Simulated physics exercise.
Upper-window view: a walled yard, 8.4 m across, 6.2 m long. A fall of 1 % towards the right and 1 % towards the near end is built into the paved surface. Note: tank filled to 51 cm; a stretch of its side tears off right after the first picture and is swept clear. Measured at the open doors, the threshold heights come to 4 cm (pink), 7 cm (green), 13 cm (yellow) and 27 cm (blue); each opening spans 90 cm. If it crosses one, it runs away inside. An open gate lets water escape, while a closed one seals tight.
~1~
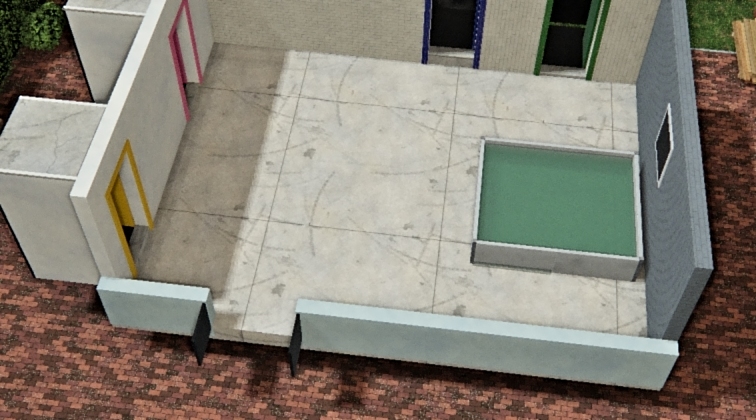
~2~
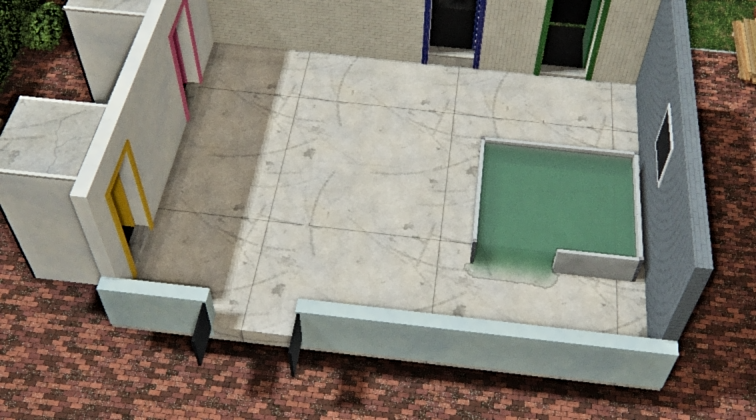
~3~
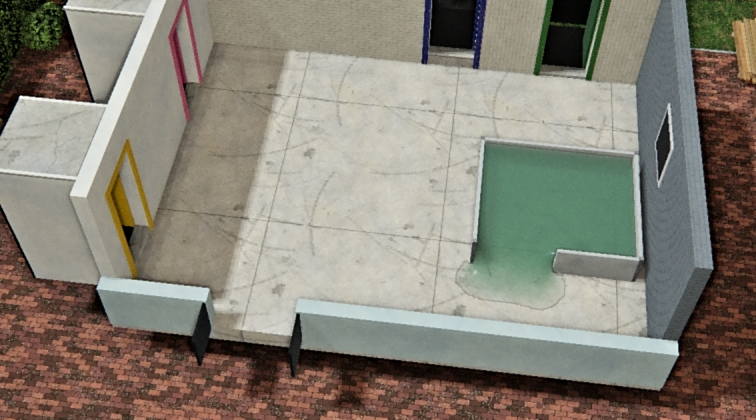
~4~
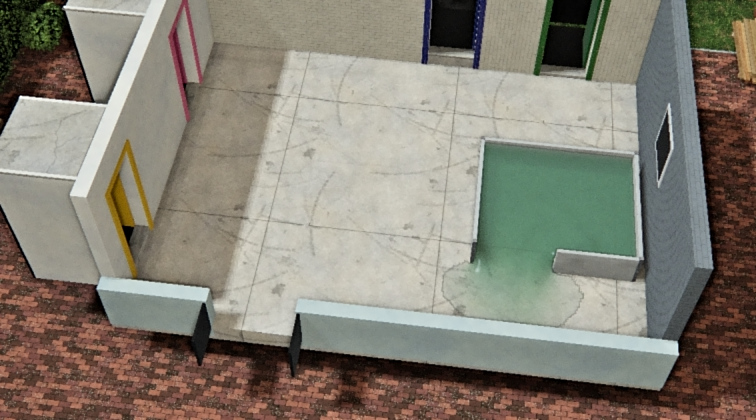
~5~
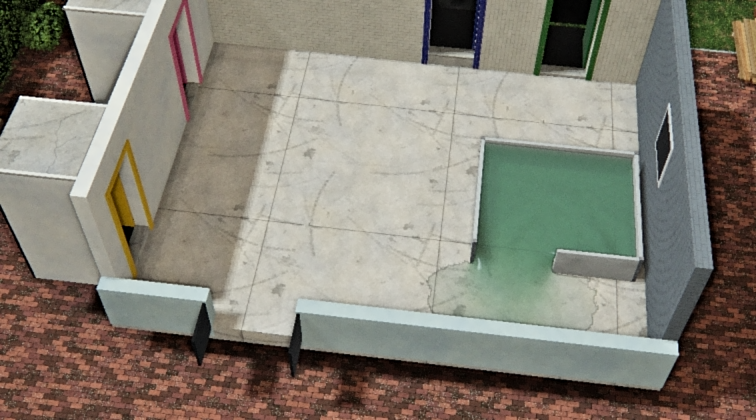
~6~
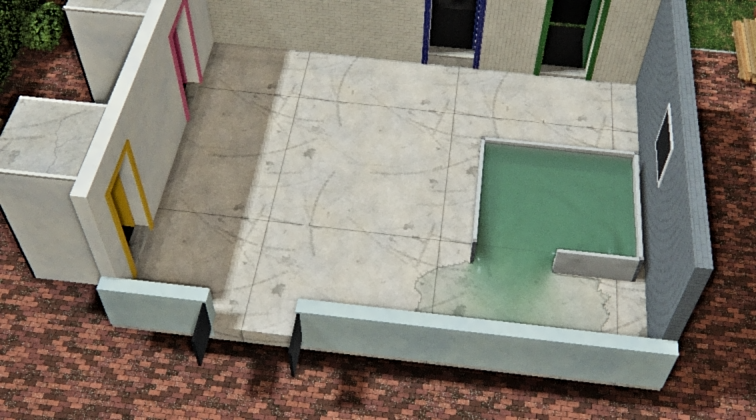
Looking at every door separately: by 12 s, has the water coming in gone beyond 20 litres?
In order: At the pink door the limit will not be crossed; at the green door the limit will not be crossed; at the yellow door the limit will not be crossed; at the blue door the limit will not be crossed.
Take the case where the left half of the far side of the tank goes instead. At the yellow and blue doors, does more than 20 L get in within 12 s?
Result: Yellow limit not passed, blue limit not passed.
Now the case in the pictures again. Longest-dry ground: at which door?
Door: Blue.
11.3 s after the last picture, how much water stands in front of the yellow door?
It's some 6.0 centimetres deep.
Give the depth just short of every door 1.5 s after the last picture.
Depths in centimetres - pink: 0, green: 0, yellow: 0, blue: 0.
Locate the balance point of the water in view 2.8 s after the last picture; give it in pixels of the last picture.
Pixel position near (505, 257).
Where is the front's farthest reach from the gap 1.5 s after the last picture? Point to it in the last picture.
Location: Approx. (257, 318) in the last view.
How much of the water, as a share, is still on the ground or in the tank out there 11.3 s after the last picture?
Around 94 percent of the water.
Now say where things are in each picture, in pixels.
In the first frame, still water, 51 cm deep, in the tank at (558, 199).
In the second frame, water pours out at (514, 258) and has run 0.7 m, to (471, 269); typically 10 cm deep outside, 51 cm at the tank's back.
In the third frame, the front is at (462, 280), 0.9 m from the gap at (514, 260); 0.9 m2 of floor is under water; 51 cm left at the back of the tank.
In the fourth frame, the front is at (537, 329), 1.3 m from the gap at (514, 260); 2.0 m2 of floor is under water; 51 cm left at the back of the tank.
In the fifth frame, the front is at a hidden place, 1.7 m from the gap at (514, 260); 3.1 m2 of floor is under water; 51 cm left at the back of the tank.
In the sixth frame, water pours out at (514, 260) and has run 1.9 m, to a hidden place; typically 6 cm deep outside, 51 cm at the tank's back.
Then, 0.7 s after the last picture water covers 10 % of the floor and is deepest (38 cm) near (491, 346); pink door not reached, green door not reached, yellow door not reached, blue door not reached.
Then, 1.5 s after the last picture water covers 15 % of the floor and is deepest (40 cm) near (502, 348); pink door not reached, green door not reached, yellow door not reached, blue door not reached.
Then, 2.8 s after the last picture water covers 35 % of the floor and is deepest (32 cm) near (639, 364); pink door not reached, green door not reached, yellow door 12 cm at the sill, 0 L in, blue door not reached.
Then, 6.3 s after the last picture water covers 65 % of the floor and is deepest (18 cm) near (628, 363); pink door 4 cm at the sill, 0 L in, green door 5 cm at the sill, 0 L in, yellow door 9 cm at the sill, 2 L in, blue door not reached.
Then, 11.3 s after the last picture water covers 95 % of the floor and is deepest (14 cm) near (639, 364); pink door 3 cm at the sill, 0 L in, green door 2 cm at the sill, 0 L in, yellow door 6 cm at the sill, 2 L in, blue door 3 cm at the sill, 0 L in.
